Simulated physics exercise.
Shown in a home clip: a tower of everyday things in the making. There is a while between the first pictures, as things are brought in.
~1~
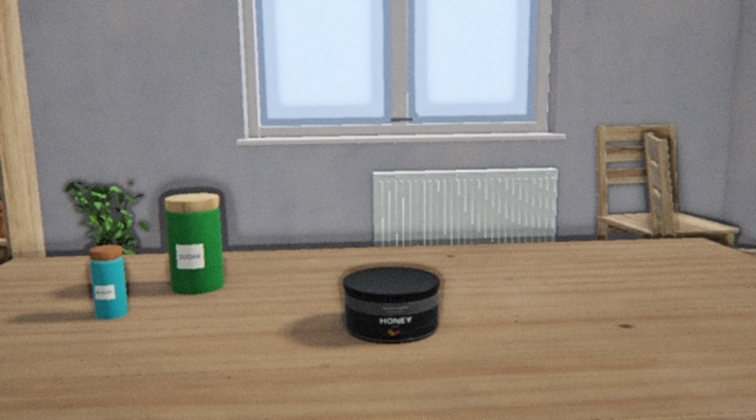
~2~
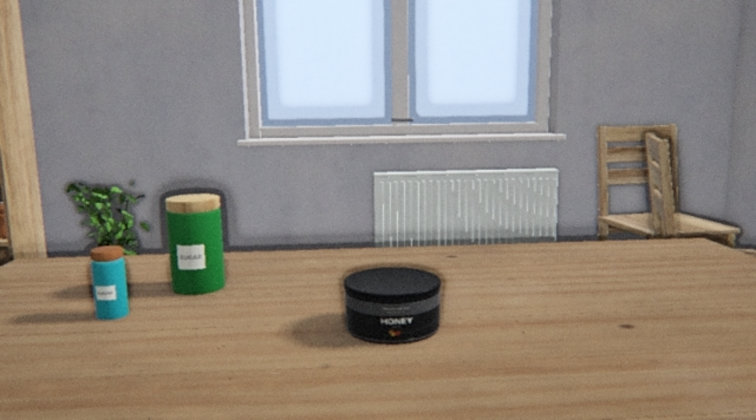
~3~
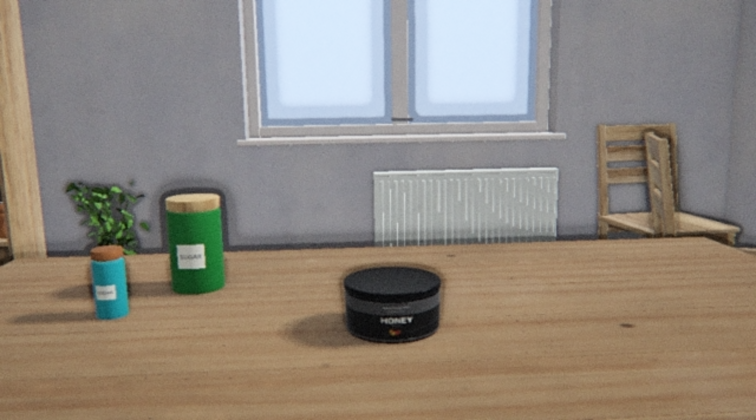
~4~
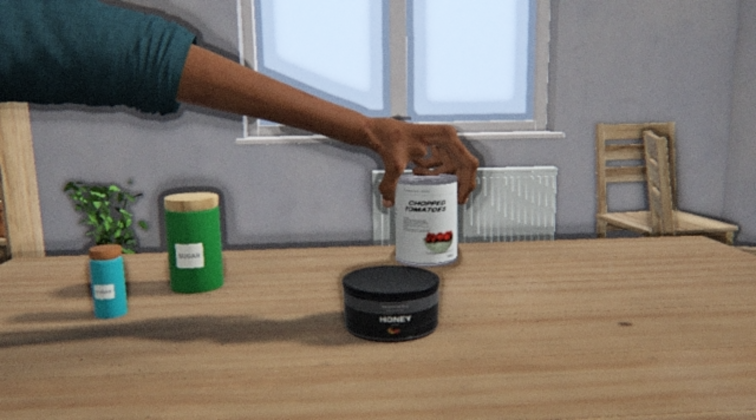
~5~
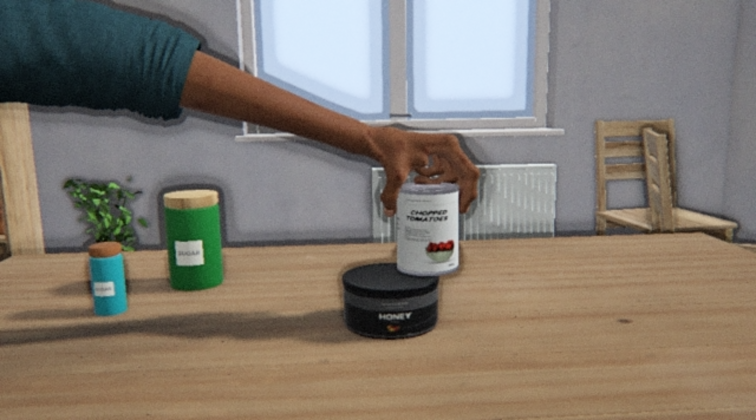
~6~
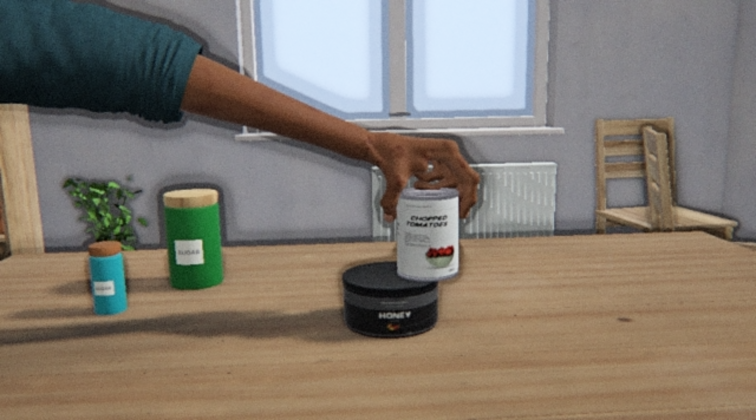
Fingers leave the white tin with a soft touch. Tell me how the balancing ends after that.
Nothing falls.
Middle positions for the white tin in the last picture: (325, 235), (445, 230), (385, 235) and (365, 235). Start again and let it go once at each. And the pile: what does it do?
Topples over, topples over, stays standing, stays standing.
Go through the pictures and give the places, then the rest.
In the first frame, the last thing is not in view yet; turquoise shaker (109, 282).
In the second frame, the last thing is not in view yet; green jar (196, 244).
In the third frame, the last thing is not in view yet; black tub (392, 303).
The fourth frame shows coming down; white tin (426, 219); turquoise shaker (108, 281).
The fifth frame shows coming down; white tin (428, 227); green jar (194, 239).
The sixth frame shows in place under the hand; white tin (427, 233); black tub (391, 298).
Then, 0.60 s past the last view, nothing moves.
Then, 1.40 s past the last view, white tin resting near (427, 233).
Finally, all 4 still in place. Final places as the last picture's camera would see them, white tin near (427, 233). The pile holds.
